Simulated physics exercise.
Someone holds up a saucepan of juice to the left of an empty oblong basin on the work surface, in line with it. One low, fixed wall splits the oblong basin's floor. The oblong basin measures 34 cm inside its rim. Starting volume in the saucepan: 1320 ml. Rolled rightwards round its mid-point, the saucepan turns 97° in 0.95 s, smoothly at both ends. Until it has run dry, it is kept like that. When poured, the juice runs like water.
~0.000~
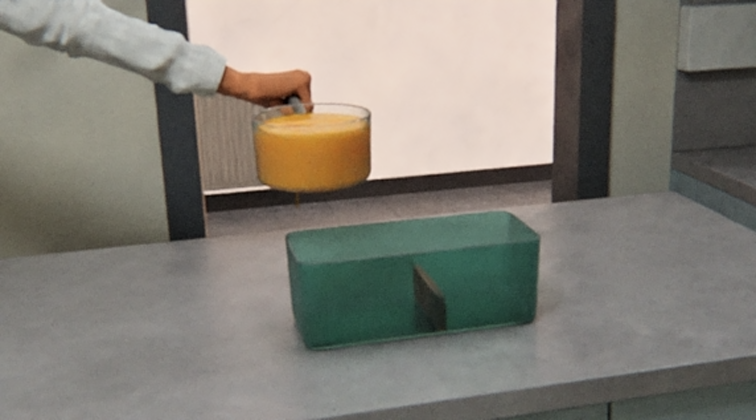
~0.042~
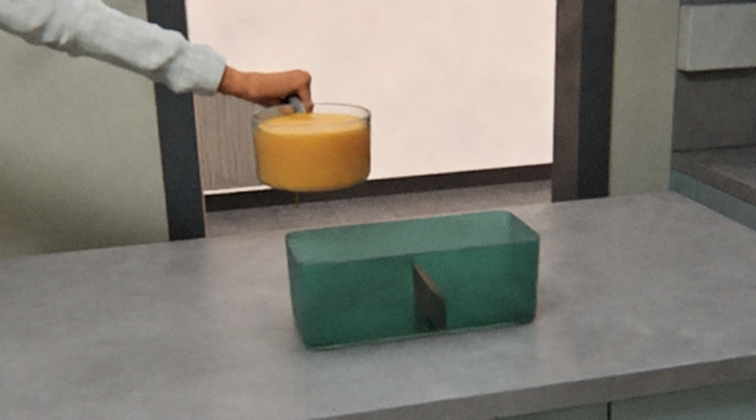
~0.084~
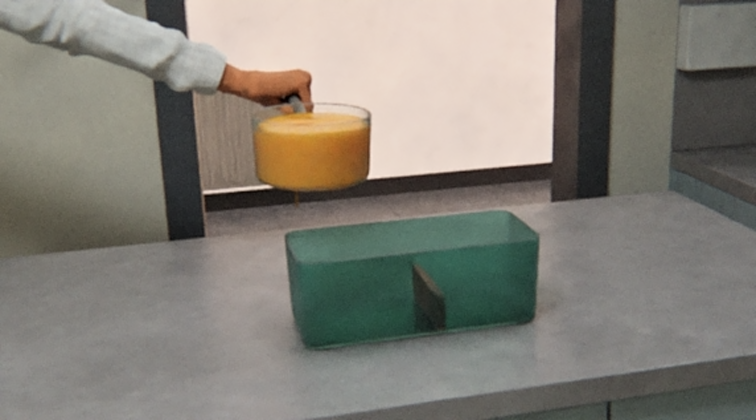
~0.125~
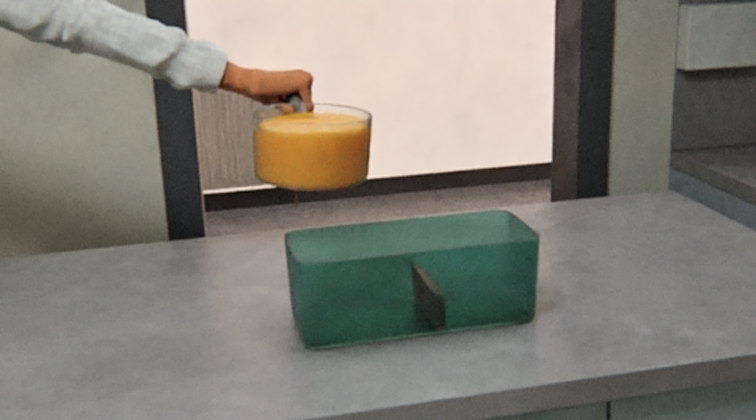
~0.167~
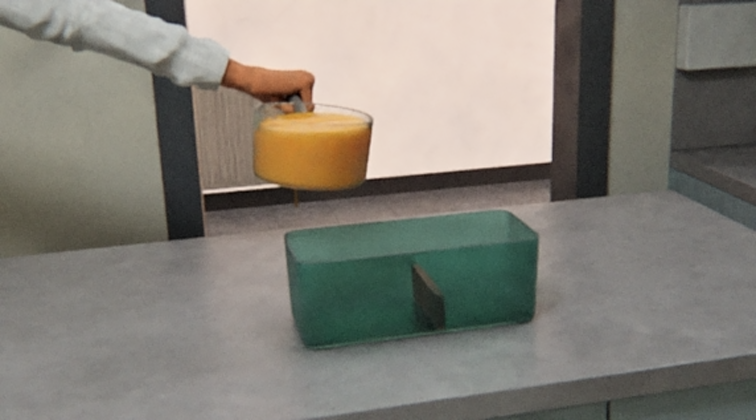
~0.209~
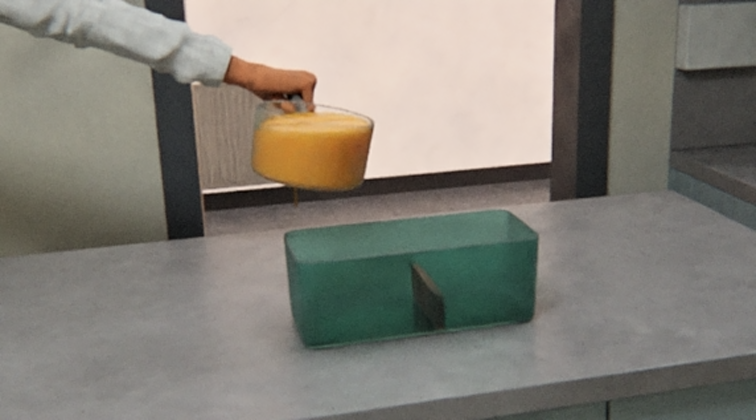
A hand holds a clear saucepan of orange juice above a green basin, tilting it slightly rightwards.
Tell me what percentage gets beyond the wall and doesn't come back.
Around 46 % gets beyond the wall and stays.
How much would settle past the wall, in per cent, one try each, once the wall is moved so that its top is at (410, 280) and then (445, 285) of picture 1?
One try each: Around 65 percent and then around 25 percent.
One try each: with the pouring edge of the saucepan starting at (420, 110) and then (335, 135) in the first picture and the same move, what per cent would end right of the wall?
80 in a hundred, followed by 15 in a hundred.
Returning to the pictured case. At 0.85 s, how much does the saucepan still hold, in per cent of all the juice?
Around 16 in a hundred.
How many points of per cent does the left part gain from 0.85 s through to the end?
About 26 percent.
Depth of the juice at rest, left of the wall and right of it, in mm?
Left part: About 28 mm; right part: About 34 mm.
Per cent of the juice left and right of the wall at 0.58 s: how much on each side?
Left side near 4, right side near 5.
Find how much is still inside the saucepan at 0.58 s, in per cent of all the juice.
62 %.
Then, 0.58 s in, the tilt is 65° and 62 per cent is still to pour, 4 is left of the wall and 5 right of it.
Then, 0.85 s in, the tilt is 95° and 15 per cent is still to pour, 27 is left of the wall and 46 right of it.
Then, 1.14 s in, the tilt is 97° and 3 per cent is still to pour, 46 is left of the wall and 47 right of it.
Then, 1.45 s in, the tilt is 97° and 0 per cent is still to pour, 52 is left of the wall and 46 right of it.
Finally, 53 per cent lies left of the wall, 46 right of it and 1 outside.
